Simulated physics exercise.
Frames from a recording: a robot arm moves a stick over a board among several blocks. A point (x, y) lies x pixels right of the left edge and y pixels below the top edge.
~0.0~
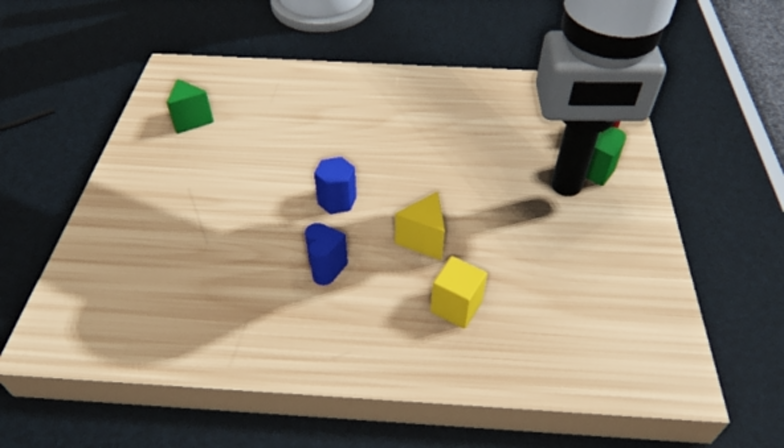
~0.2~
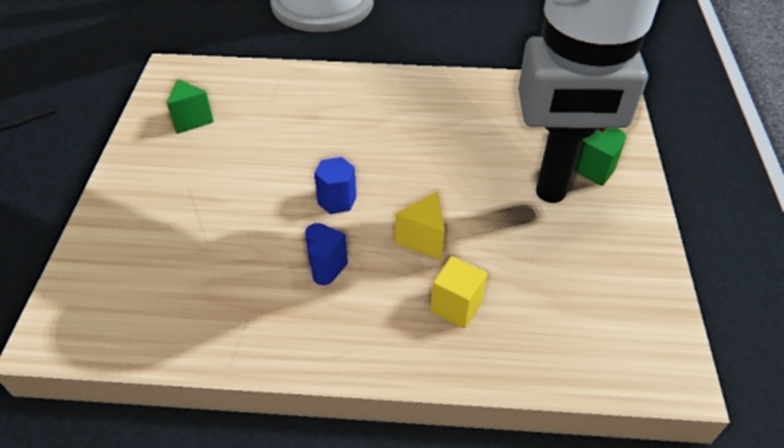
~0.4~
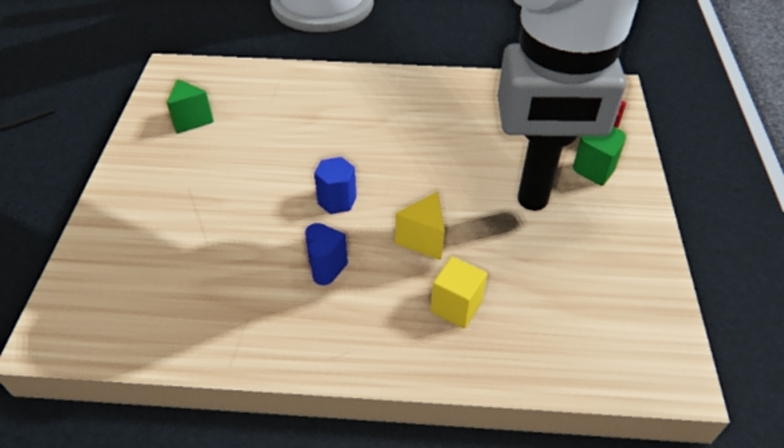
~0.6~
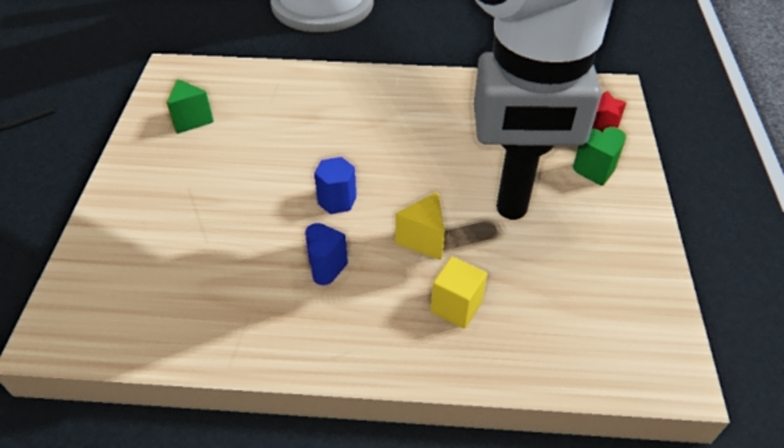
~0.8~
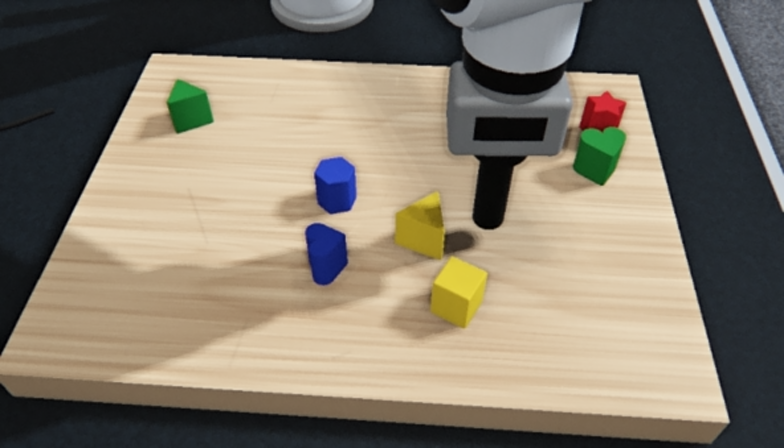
On a wooden board, a robot arm moves a black stick left toward the yellow triangle.
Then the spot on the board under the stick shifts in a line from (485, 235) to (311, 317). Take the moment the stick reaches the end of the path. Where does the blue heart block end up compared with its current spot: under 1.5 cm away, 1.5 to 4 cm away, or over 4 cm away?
It ends under 1.5 cm away.
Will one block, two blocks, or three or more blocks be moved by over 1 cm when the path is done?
Once the path ends, one block will have shifted.
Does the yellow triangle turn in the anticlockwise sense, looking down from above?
The answer is no.
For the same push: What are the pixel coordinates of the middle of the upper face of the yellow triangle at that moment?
It will end up at (402, 213).
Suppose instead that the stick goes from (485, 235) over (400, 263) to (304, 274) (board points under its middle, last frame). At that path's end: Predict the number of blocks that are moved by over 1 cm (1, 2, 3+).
Answer: Two blocks.
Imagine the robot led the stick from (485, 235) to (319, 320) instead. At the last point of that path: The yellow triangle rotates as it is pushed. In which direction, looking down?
Rotates clockwise.
On the path given first. One third of the way, stick (432, 246); yellow triangle (407, 213), turned 45° clockwise.
Two thirds of the way, stick (372, 274); yellow triangle (402, 213), turned 60° clockwise.
At the end, stick (309, 303); blue heart block not moved; yellow triangle (402, 213), turned 60° clockwise.
